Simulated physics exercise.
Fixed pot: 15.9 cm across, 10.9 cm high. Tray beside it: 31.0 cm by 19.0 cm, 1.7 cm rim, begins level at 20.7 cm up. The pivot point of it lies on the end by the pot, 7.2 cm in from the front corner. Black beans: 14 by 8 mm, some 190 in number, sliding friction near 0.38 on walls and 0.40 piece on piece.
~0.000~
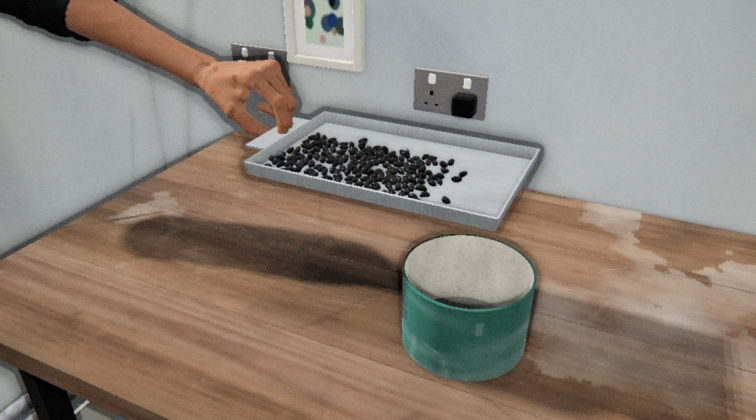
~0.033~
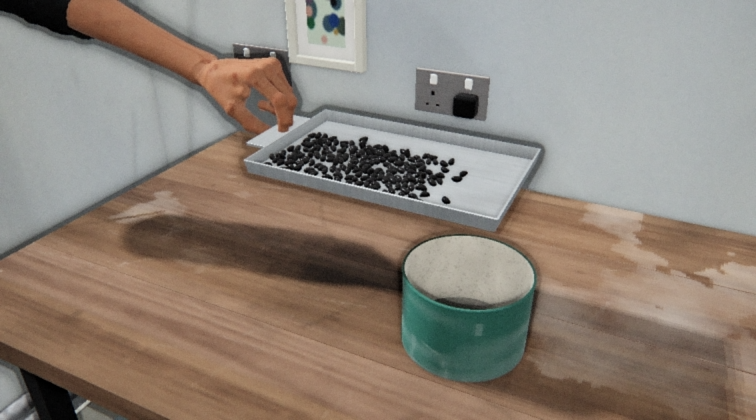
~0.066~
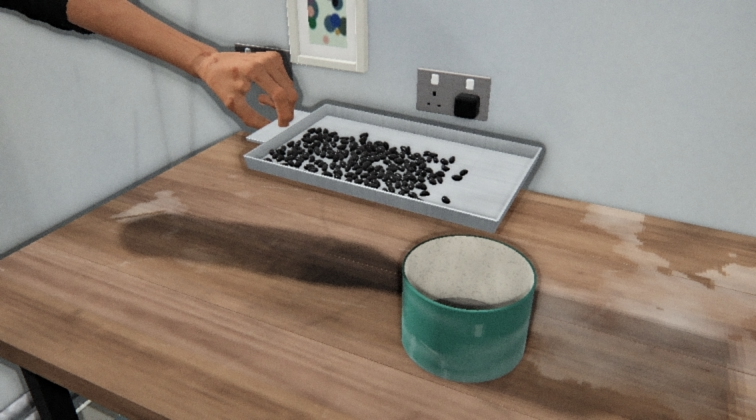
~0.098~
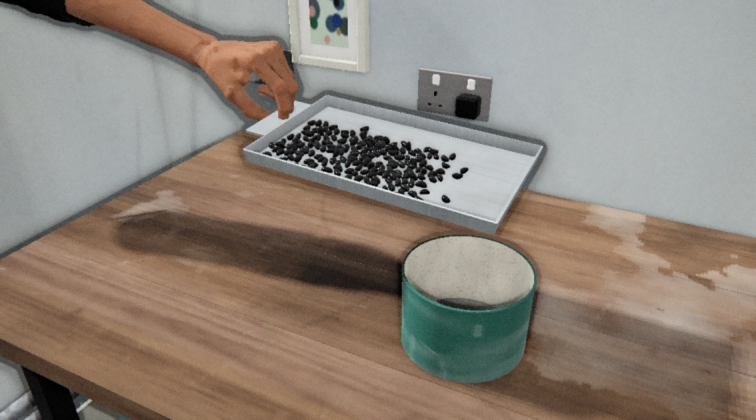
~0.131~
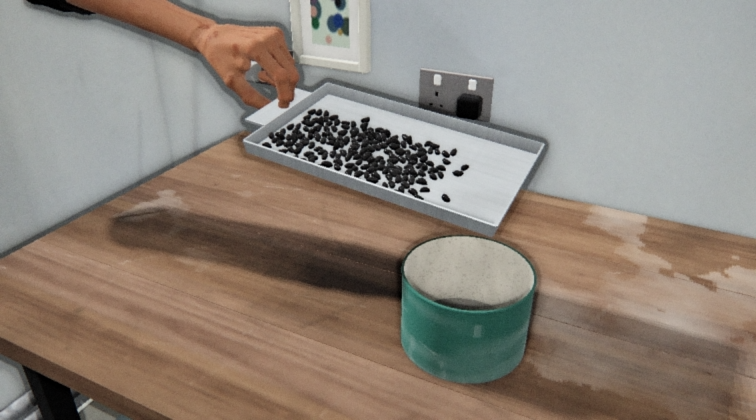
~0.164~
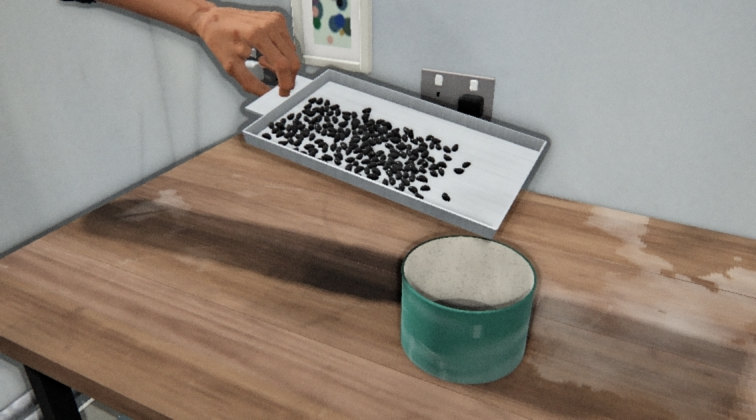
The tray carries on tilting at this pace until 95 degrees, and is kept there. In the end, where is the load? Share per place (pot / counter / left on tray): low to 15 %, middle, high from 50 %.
Shares - pot: Middle, counter: High, tray: Low.
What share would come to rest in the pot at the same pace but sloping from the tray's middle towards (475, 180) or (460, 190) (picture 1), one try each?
That would be close to 5 per cent, then close to 10 per cent.
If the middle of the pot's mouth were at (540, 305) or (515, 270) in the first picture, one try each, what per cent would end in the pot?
Close to 90 in a hundred, then close to 25 in a hundred.
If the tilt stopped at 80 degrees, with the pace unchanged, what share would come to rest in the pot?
Result: Close to 20 %.
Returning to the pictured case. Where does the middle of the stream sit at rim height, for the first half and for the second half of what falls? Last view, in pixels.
Roughly (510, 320) to begin with, later roughly (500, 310).
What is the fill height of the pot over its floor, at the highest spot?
Measured height: Approx. 1.5 cm.
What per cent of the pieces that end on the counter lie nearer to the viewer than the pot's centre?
I'd put it at around 90 per cent.
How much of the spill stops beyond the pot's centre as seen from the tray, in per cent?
It comes to near 100 percent.
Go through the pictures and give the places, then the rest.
In the first picture, tray tilt 0 degrees, front corners at (247, 161) and (496, 217); middle of the pieces at (364, 167); pot at (469, 269).
In the second picture, tray tilt 1 degrees, front corners at (247, 160) and (496, 217); middle of the pieces at (364, 166).
In the third picture, tray tilt 2 degrees, front corners at (247, 155) and (495, 219); middle of the pieces at (364, 163).
In the fourth picture, tray tilt 5 degrees, front corners at (247, 149) and (495, 221), lowest corner right front; middle of the pieces at (364, 159).
In the fifth picture, tray tilt 8 degrees, front corners at (246, 140) and (495, 224), lowest corner right front; middle of the pieces at (365, 152).
In the sixth picture, tray tilt 12 degrees, front corners at (246, 131) and (494, 227), lowest corner right front; middle of the pieces at (365, 146); pot at (468, 270). Its pace works out near 115 degrees a second.
After 0.52 s, tilt 52 degrees; the tray holds 100 %, the pot 0 %.
After 0.76 s, tilt 79 degrees; the tray holds 60 %, the pot 0 %.
Then, at 1.11 s, tilt 95 degrees; the tray holds 5 %, the pot 25 %.
By 2.4 s all is still; pot 25 %, counter 75 %, tray 0 %.
